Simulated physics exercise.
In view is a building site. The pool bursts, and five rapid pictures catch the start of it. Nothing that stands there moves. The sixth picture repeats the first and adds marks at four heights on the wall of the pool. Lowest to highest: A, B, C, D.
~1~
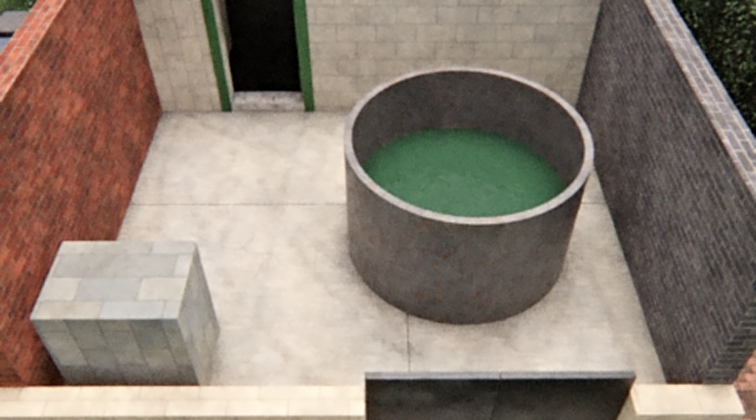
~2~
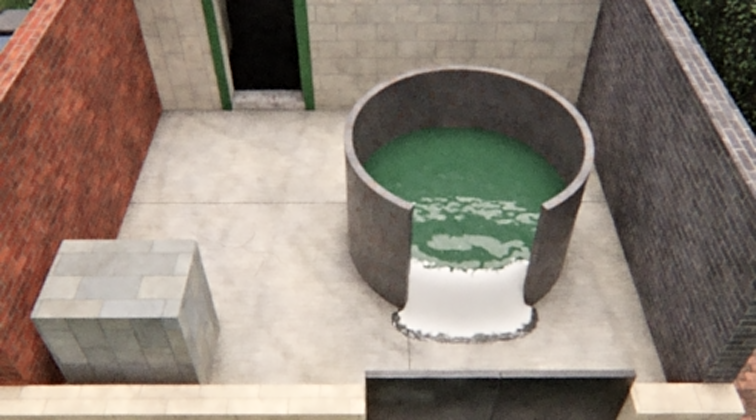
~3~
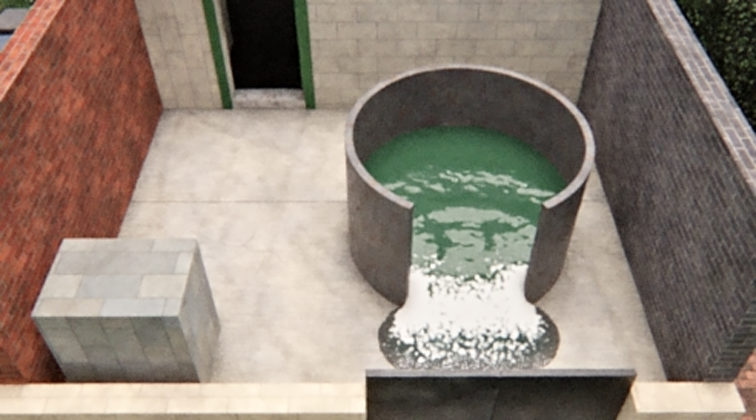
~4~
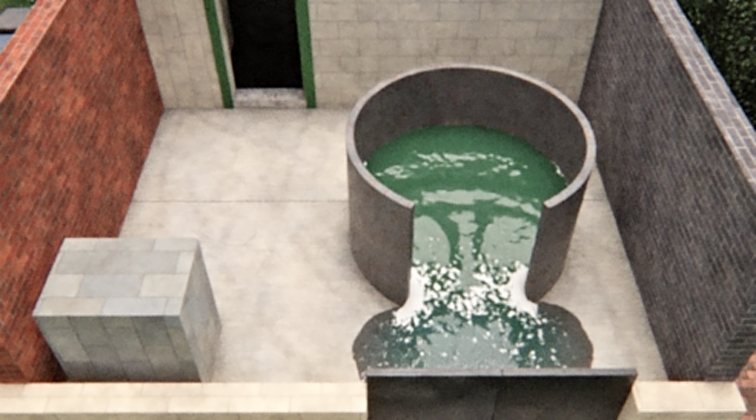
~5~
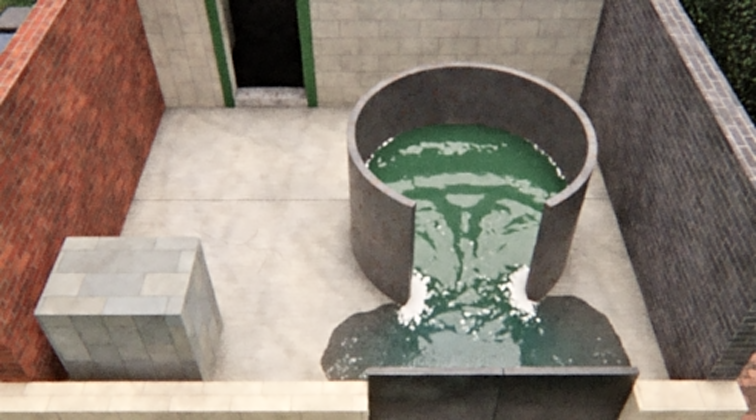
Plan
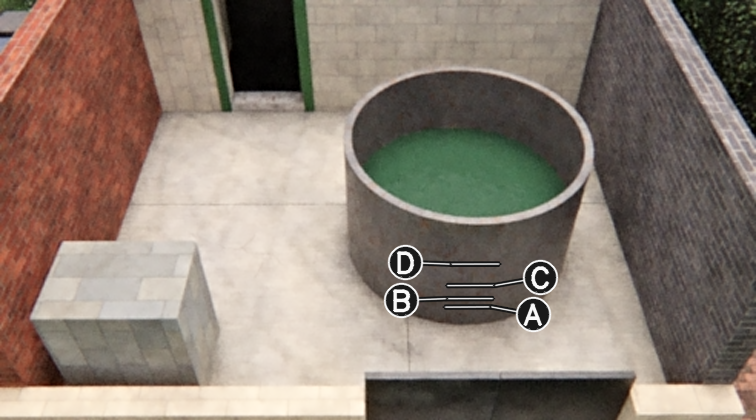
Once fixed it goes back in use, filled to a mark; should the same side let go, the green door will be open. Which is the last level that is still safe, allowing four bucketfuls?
The answer is mark C.
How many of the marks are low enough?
Three of them.
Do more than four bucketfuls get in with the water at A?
No.
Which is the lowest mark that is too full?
It is D.
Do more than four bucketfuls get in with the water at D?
Yes, it does.
On the marked copy, A at (468, 307); B at (469, 298); C at (471, 285); D at (474, 264); from the bottom up A, B, C, D.
If A is chosen, nothing gets over.
If B is chosen, nothing gets over.
If C is chosen, a bucket or two gets in.
If D is chosen, about 10 bucketfuls get in.
